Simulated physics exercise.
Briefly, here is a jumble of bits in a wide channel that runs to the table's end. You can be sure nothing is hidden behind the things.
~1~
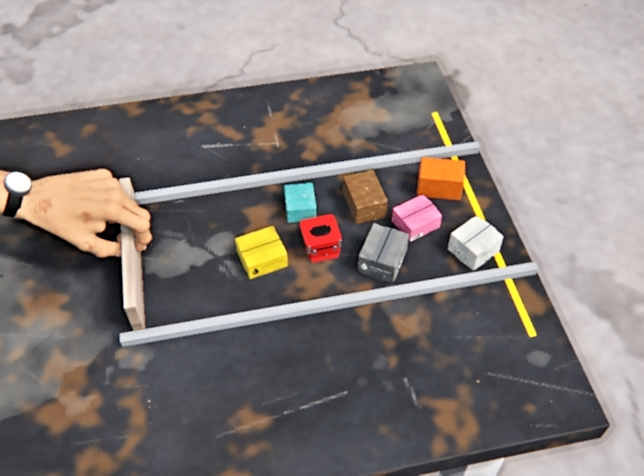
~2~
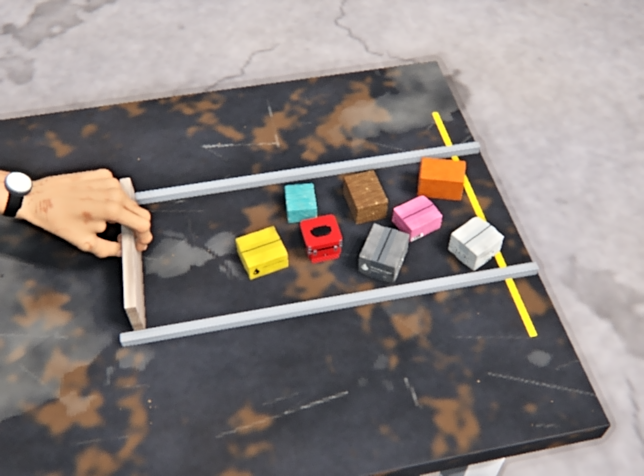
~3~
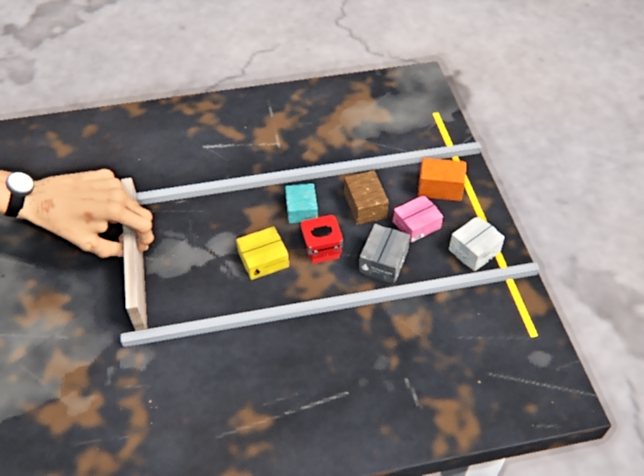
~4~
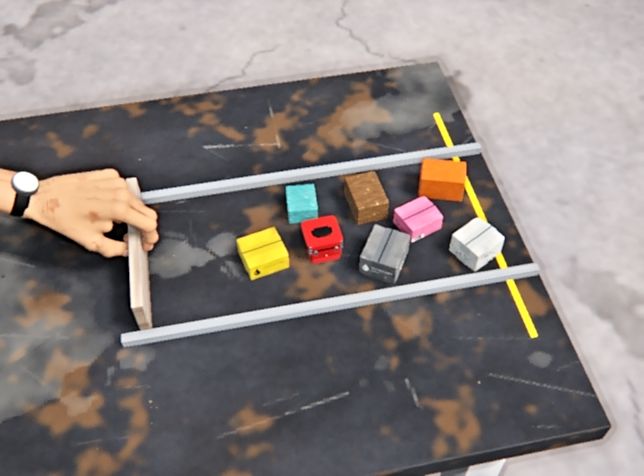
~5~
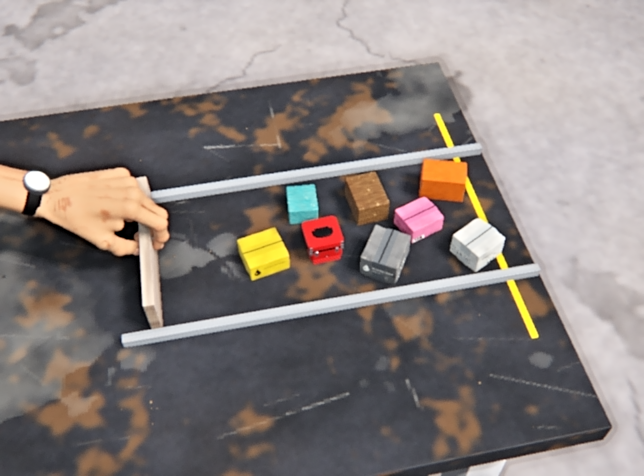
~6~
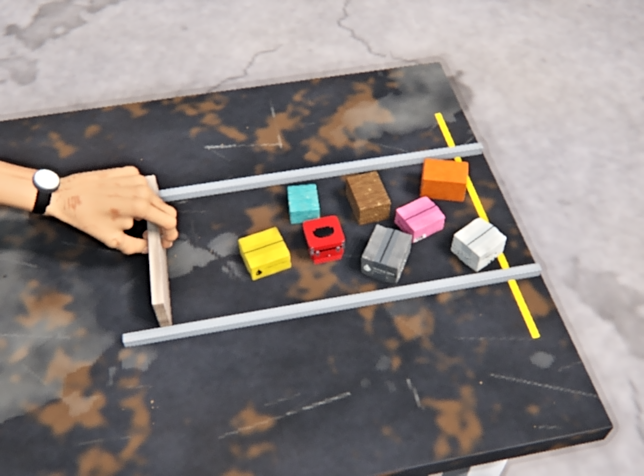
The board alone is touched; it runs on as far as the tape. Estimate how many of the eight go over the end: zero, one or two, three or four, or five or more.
I predict that five of them or more will leave the table.
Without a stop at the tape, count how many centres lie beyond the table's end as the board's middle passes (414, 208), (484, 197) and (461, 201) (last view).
The numbers past the end are 0, 5 and 4.
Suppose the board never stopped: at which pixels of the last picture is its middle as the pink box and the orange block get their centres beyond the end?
Around (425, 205), then around (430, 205).
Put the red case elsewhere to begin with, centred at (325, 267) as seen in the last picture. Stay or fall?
I reckon it remains in place.
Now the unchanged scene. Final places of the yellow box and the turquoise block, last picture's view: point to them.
In the last picture the yellow box sits around (506, 216) and the turquoise block around (483, 176).
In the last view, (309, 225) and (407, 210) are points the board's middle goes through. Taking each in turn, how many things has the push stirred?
I get 4 at the one place and 8 at the other.
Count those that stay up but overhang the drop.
The total would be 2.
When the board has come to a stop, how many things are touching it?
Total: 3.
Soon after, none off yet; white box at rest near (478, 244); orange block at rest near (444, 180); pink box at rest near (420, 219).
After that, none off yet; white box at rest near (478, 244); orange block at rest near (444, 180); pink box displaced about its own width near (442, 216).
And then, none off yet; white box displaced about its own width near (511, 240); orange block displaced about its own width near (501, 169); pink box tilting a little near (523, 203).
In the end, the number that fall off is five or more; gone, red case, brown block, pink box, orange block and white box.
